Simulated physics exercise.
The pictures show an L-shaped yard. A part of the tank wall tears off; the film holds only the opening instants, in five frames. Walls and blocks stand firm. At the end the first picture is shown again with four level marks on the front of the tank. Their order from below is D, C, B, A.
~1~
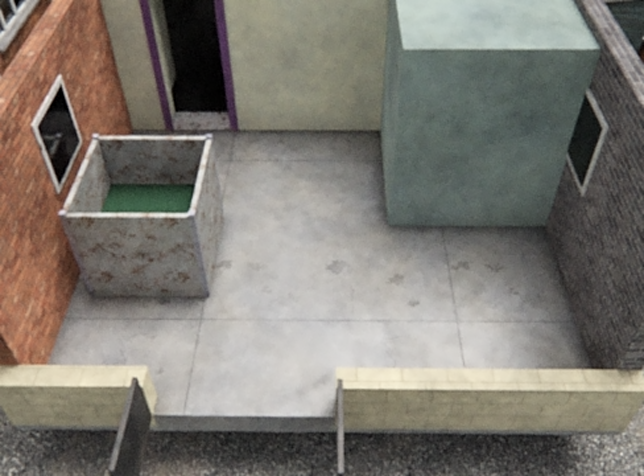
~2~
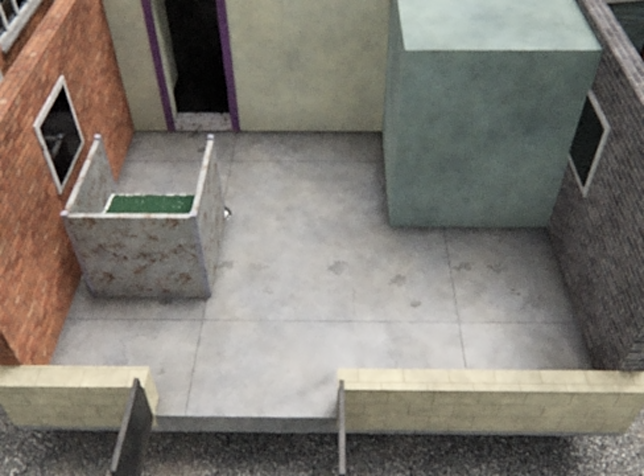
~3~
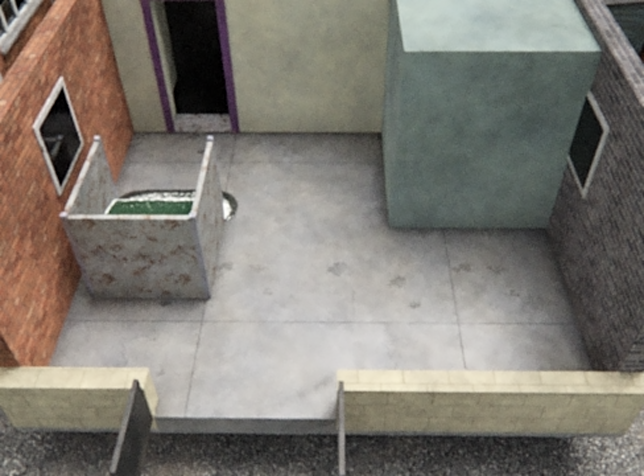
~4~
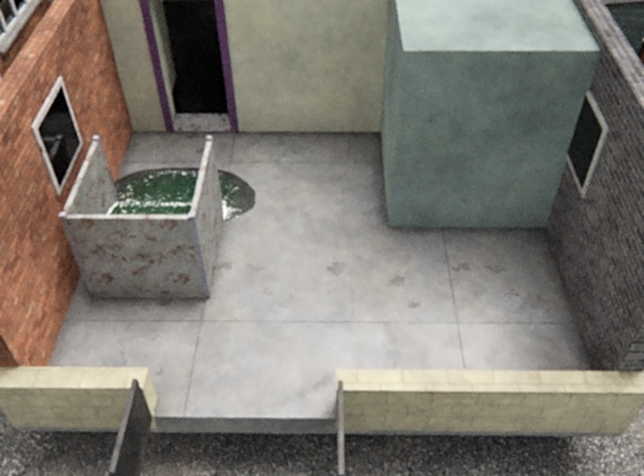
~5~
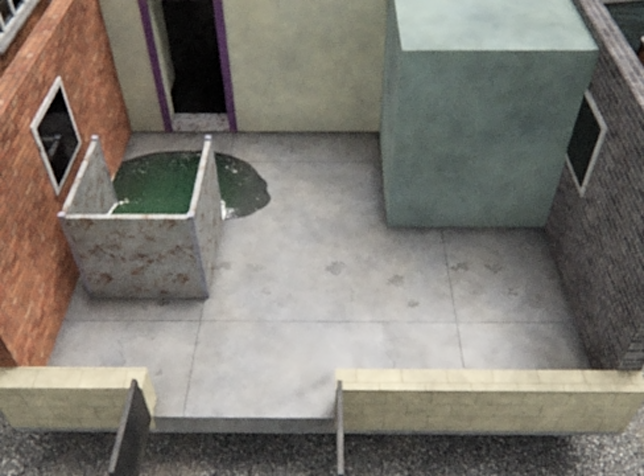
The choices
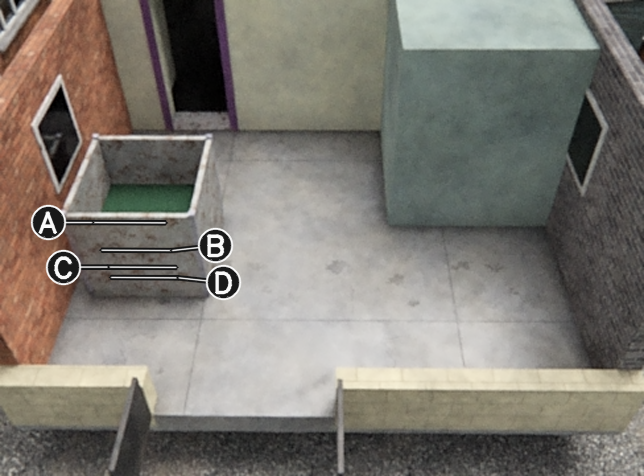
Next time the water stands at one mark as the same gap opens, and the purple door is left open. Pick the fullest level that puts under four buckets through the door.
I would pick line D.
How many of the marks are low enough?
One.
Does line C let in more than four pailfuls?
Yes.
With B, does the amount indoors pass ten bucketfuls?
Yes.
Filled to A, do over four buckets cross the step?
Yes, it does.
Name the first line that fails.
It is C.
On the marked copy, A at (128, 222); B at (136, 250); C at (141, 267); D at (144, 277); from the bottom up D, C, B, A.
Choosing A, dozens of bucketfuls pour in.
Choosing B, dozens of bucketfuls pour in.
Choosing C, about 8 bucketfuls get in.
Choosing D, a bucket or two gets in.
